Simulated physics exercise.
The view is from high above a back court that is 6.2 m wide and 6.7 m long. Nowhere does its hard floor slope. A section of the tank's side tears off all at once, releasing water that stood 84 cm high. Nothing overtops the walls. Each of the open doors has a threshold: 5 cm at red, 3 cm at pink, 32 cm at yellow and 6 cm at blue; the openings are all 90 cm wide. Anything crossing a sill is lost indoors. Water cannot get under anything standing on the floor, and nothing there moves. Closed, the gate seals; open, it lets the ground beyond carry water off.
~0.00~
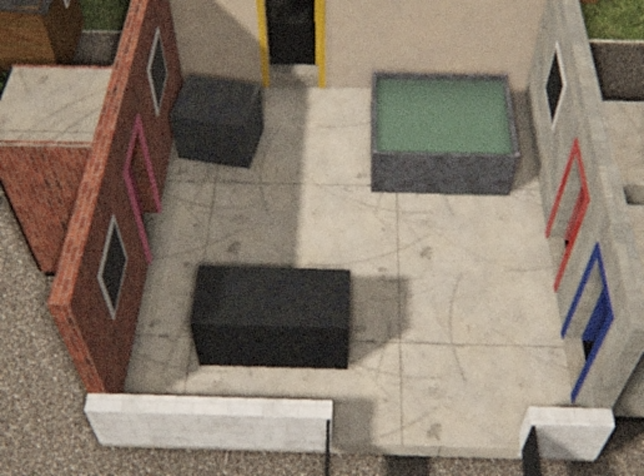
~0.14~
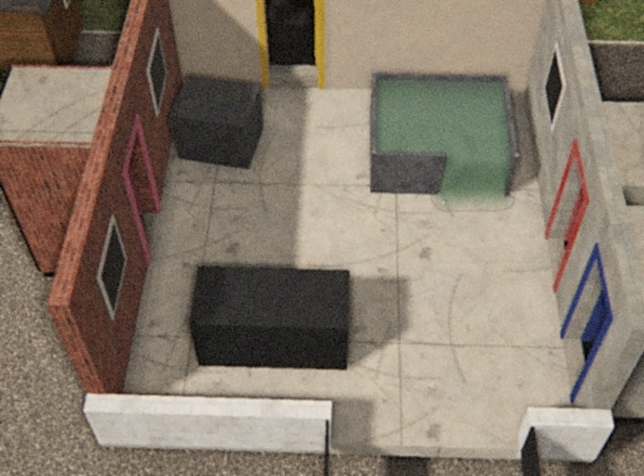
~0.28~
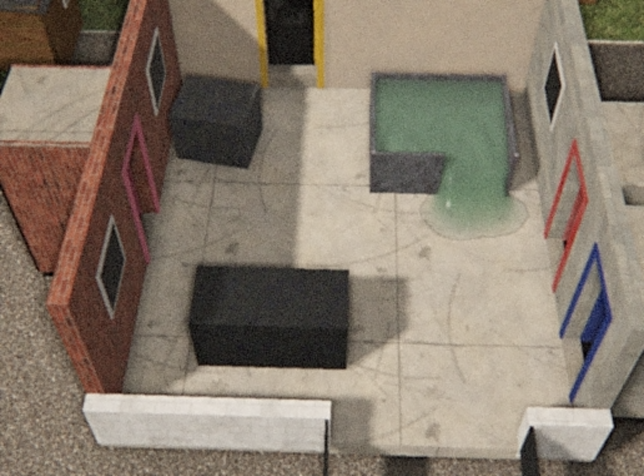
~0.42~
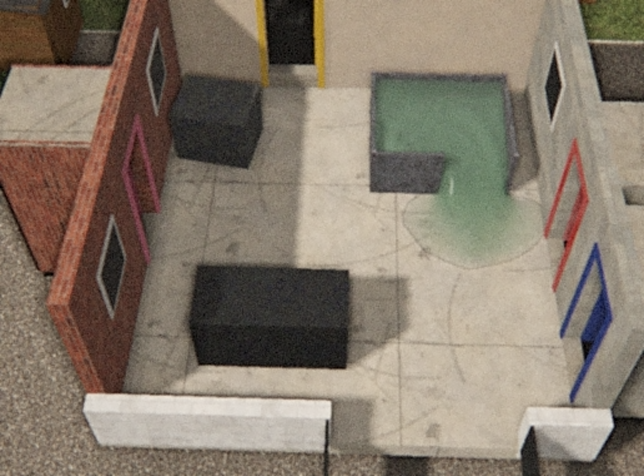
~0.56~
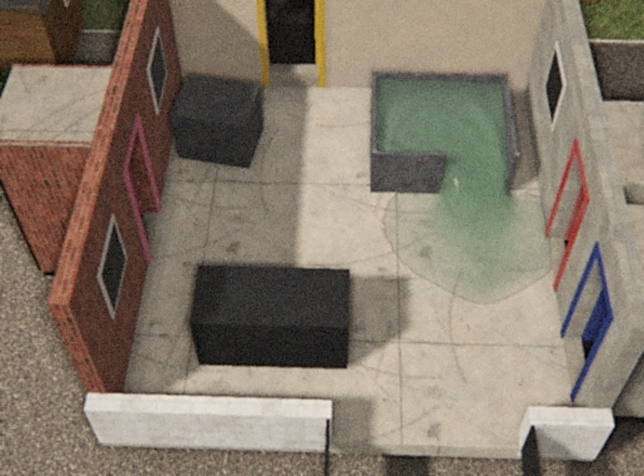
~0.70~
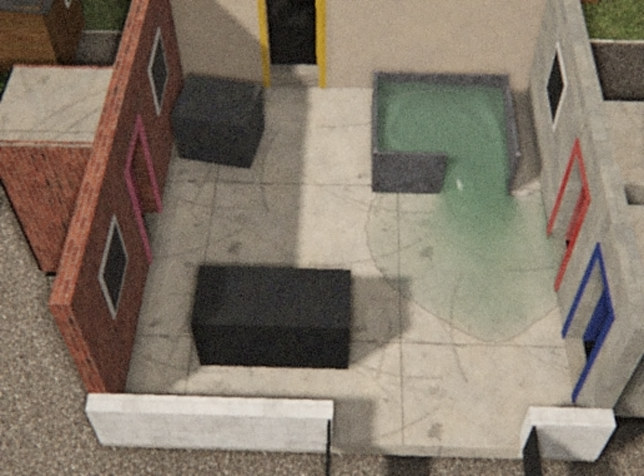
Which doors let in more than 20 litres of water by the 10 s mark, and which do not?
By then, the red door lets in more than that, the pink door does not, the yellow door does not, the blue door lets in more than that.
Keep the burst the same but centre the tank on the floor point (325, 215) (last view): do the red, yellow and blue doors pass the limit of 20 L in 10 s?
Red: Within limit; yellow: Within limit; blue: Too much.
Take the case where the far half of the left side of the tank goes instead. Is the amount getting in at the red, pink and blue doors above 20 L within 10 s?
The red door comes out more than that, the pink door more than that and the blue door more than that.
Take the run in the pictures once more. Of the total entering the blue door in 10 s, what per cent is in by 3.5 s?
Roughly 35%.
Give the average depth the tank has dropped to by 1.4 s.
The average depth is around 54 cm.
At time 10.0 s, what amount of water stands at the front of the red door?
About 5.5 cm deep.
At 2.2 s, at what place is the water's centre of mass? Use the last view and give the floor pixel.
The water's centre is around (460, 216).
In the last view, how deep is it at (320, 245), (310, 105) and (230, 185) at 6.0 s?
Roughly 1, 0 and 0 cm, in turn.
After 1.4 s water covers 35 % of the floor and is deepest (48 cm) near (575, 433); red door 22 cm at the sill, 43 L in, pink door not reached, yellow door not reached, blue door 13 cm at the sill, 1 L in.
After 2.2 s water covers 40 % of the floor and is deepest (48 cm) near (561, 433); red door 17 cm at the sill, 124 L in, pink door not reached, yellow door not reached, blue door 12 cm at the sill, 15 L in.
After 3.5 s water covers 45 % of the floor and is deepest (28 cm) near (571, 409); red door 13 cm at the sill, 192 L in, pink door not reached, yellow door not reached, blue door 15 cm at the sill, 52 L in.
After 6.0 s water covers 50 % of the floor and is deepest (17 cm) near (569, 397); red door 9 cm at the sill, 249 L in, pink door 2 cm at the sill, 0 L in, yellow door not reached, blue door 10 cm at the sill, 115 L in.
After 10.0 s water covers 70 % of the floor and is deepest (9 cm) near (548, 432); red door 5 cm at the sill, 267 L in, pink door 3 cm at the sill, 0 L in, yellow door not reached, blue door 8 cm at the sill, 151 L in.
